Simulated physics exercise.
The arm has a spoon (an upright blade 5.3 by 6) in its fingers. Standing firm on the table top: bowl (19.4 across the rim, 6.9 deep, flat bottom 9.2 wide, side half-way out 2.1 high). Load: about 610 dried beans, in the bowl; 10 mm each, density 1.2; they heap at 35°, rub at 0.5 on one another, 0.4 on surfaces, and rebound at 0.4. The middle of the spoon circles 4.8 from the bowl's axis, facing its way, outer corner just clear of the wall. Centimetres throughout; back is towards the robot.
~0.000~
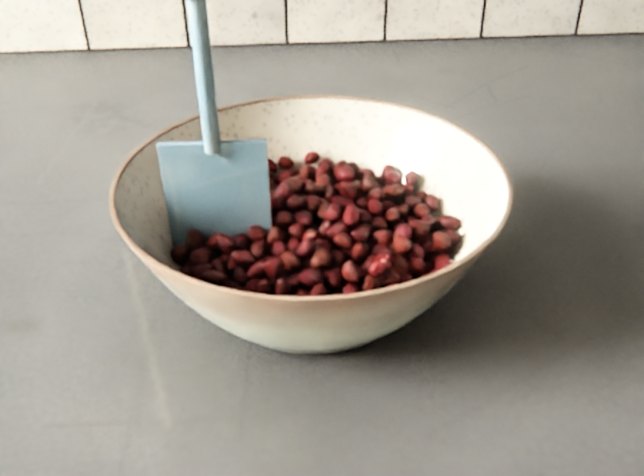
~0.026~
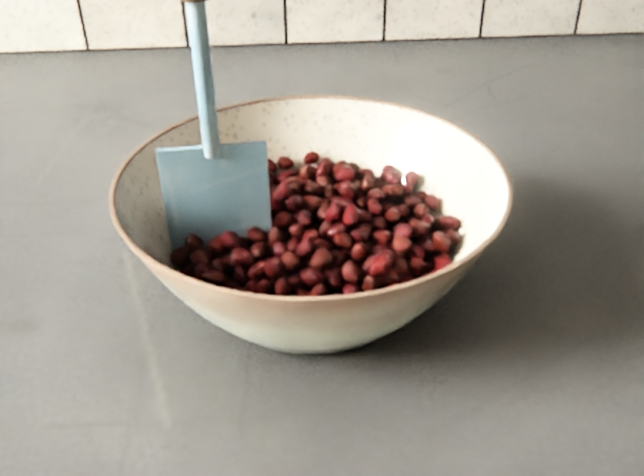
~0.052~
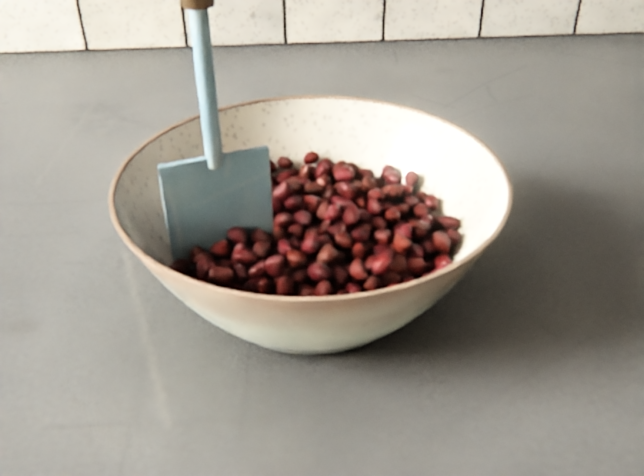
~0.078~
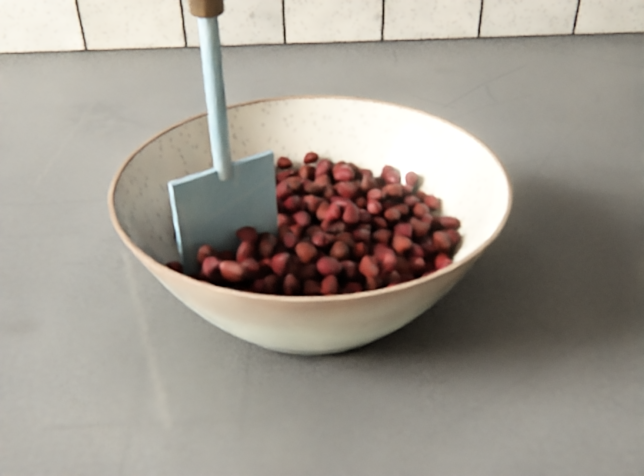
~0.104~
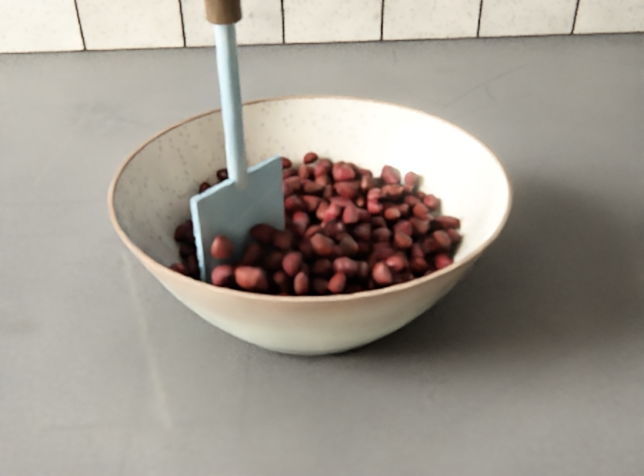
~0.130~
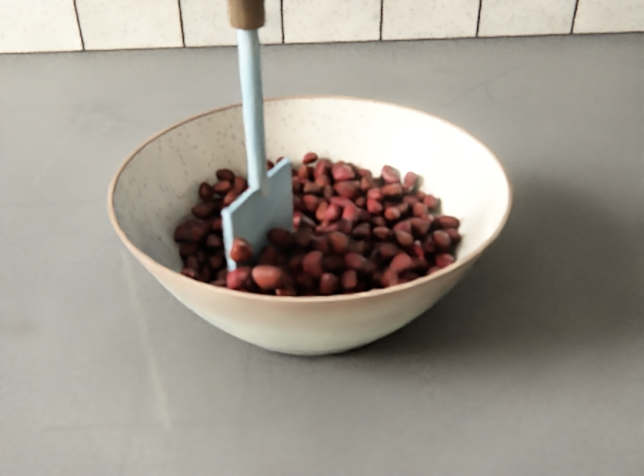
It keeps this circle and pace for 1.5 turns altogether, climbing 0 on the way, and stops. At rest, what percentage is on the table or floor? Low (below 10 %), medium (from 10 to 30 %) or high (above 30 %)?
A medium share, from 10 to 30 %, ends on the table or floor.
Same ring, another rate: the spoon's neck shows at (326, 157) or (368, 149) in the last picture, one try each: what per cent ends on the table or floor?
Some 35 and 40 per cent.
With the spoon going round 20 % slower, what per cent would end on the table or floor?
It would be near 15 per cent.
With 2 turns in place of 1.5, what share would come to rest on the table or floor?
Then about 20 per cent.
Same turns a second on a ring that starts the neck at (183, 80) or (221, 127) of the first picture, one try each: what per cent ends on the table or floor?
Some 0 and 20 per cent.
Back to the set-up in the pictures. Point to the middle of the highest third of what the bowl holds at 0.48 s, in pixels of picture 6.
Around (303, 151).
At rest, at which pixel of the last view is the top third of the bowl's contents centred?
Around (375, 190).
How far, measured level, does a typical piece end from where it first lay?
Some 5 cm.
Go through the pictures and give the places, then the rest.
The first frame shows spoon neck at (209, 114), 0° round; upper third of the load around (316, 230), from x 180 to 455, top at y 160; 608 in the bowl.
The second frame shows spoon neck at (208, 117), 5° round; upper third of the load around (316, 230), from x 180 to 455, top at y 160.
The third frame shows spoon neck at (211, 127), 17° round; upper third of the load around (317, 234), from x 180 to 455, top at y 160.
The fourth frame shows spoon neck at (220, 137), 31° round; upper third of the load around (319, 236), from x 175 to 455, top at y 160.
The fifth frame shows spoon neck at (236, 146), 45° round; upper third of the load around (323, 236), from x 180 to 455, top at y 160.
The sixth frame shows spoon neck at (257, 153), 59° round; upper third of the load around (327, 237), from x 185 to 455, top at y 160; 608 in the bowl.
By 0.48 s, 247° round, highest piece 9 above the table; 585 in the bowl, 10 on the table or floor, 13 in flight or on the tool.
By 0.83 s, 75° round, highest piece 10 above the table; 541 in the bowl, 57 on the table or floor, 10 in flight or on the tool.
By 1.20 s, 180° round, highest piece 8 above the table; 508 in the bowl, 100 on the table or floor.
By 1.90 s, 180° round, highest piece 8 above the table; 508 in the bowl, 100 on the table or floor.
Final count, 508 in the bowl, 100 on the table or floor. That is 16 % on the table or floor.
